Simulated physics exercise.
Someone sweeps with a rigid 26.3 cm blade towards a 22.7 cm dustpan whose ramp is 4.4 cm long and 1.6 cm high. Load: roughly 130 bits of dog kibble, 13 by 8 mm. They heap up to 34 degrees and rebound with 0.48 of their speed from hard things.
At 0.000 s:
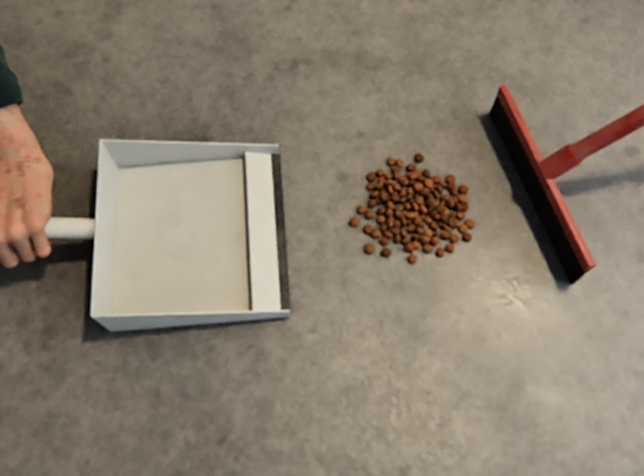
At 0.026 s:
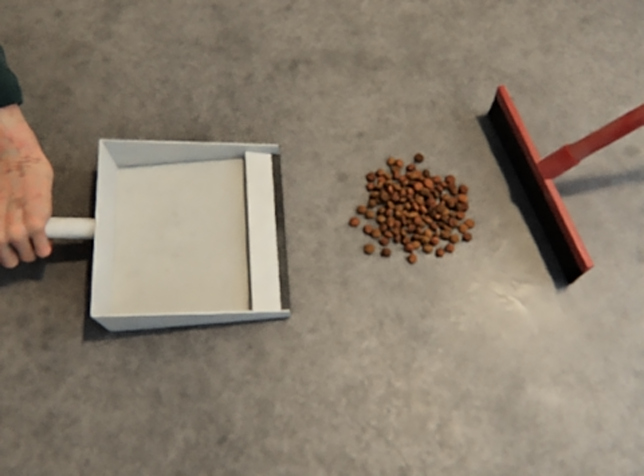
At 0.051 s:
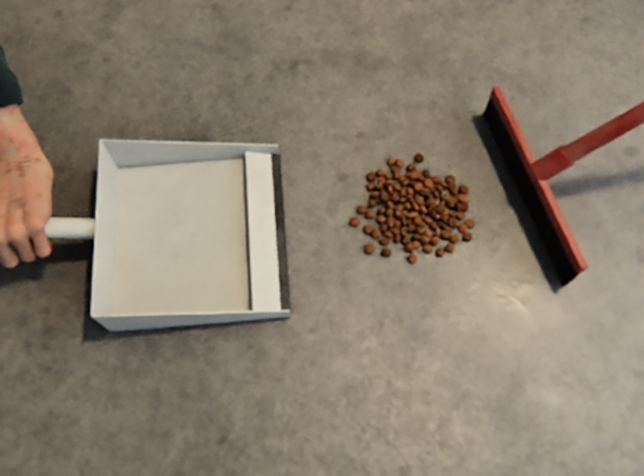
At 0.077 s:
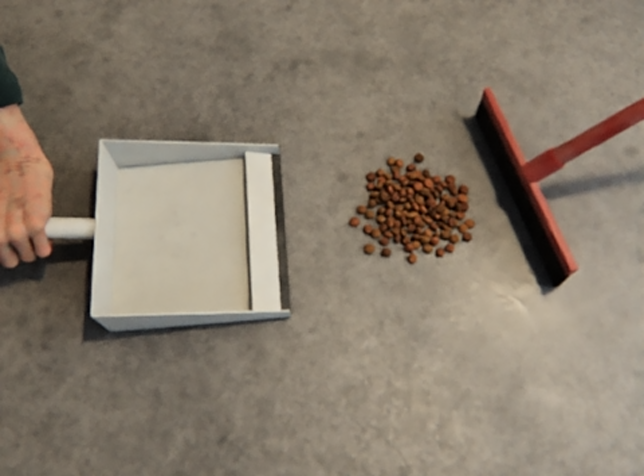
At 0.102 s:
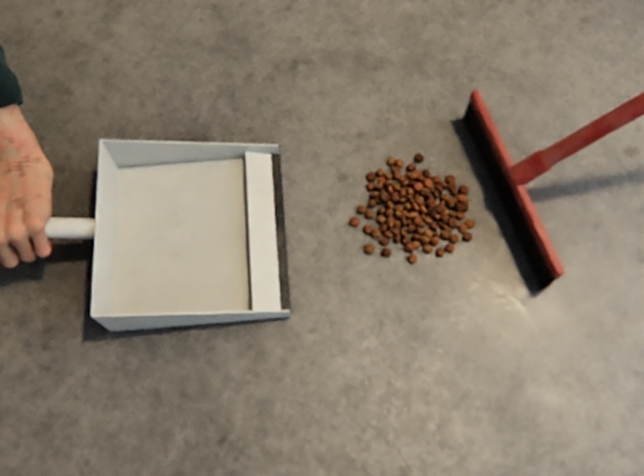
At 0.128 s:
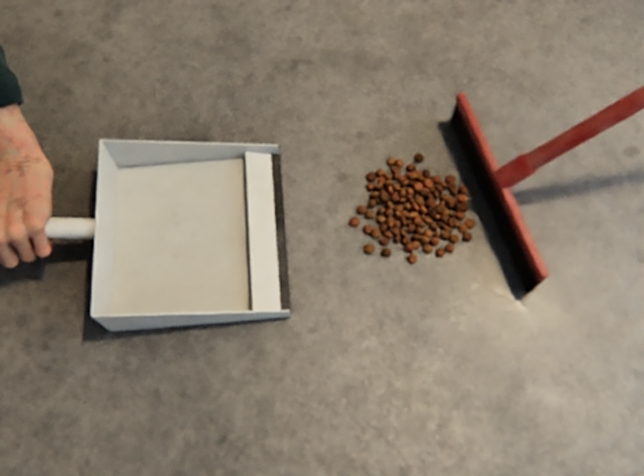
Red-handled broom sliding left across a grey floor, nearing a still pile of brown kibble while a hand holds a pale dustpan.
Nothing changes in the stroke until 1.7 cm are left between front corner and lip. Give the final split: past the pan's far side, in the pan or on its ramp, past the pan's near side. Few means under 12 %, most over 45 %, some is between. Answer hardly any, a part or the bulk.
Far side: Hardly any, pan: A part, near side: Hardly any.
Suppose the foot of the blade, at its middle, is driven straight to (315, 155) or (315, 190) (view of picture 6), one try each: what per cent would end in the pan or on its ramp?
Some 0 and 10 per cent.
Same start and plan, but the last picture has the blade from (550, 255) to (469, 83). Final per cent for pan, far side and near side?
Pan 0, far 10, near 0.
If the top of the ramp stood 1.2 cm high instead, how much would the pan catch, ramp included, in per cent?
It would be near 20 per cent.
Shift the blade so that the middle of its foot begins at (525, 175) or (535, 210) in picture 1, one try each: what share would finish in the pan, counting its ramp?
Some 15 and 30 per cent.
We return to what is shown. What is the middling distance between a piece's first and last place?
Some 16 cm.
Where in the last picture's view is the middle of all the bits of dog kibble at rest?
Around (295, 239).
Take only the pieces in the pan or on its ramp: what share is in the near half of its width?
Roughly 40 per cent.
Then, at 0.29 s, middle of the blade 15 cm from the lip; 0 % over the lip, far side 0 %, near side 0 %.
Then, at 0.40 s, middle of the blade 7 cm from the lip; 0 % over the lip, far side 0 %, near side 0 %.
After 0.64 s, middle of the blade 5 cm from the lip; 20 % over the lip, far side 0 %, near side 5 %.
In the end, at 0.9 s, far side 0 %, pan 20 %, near side 5 %, in front of the lip or behind the blade 75 %.
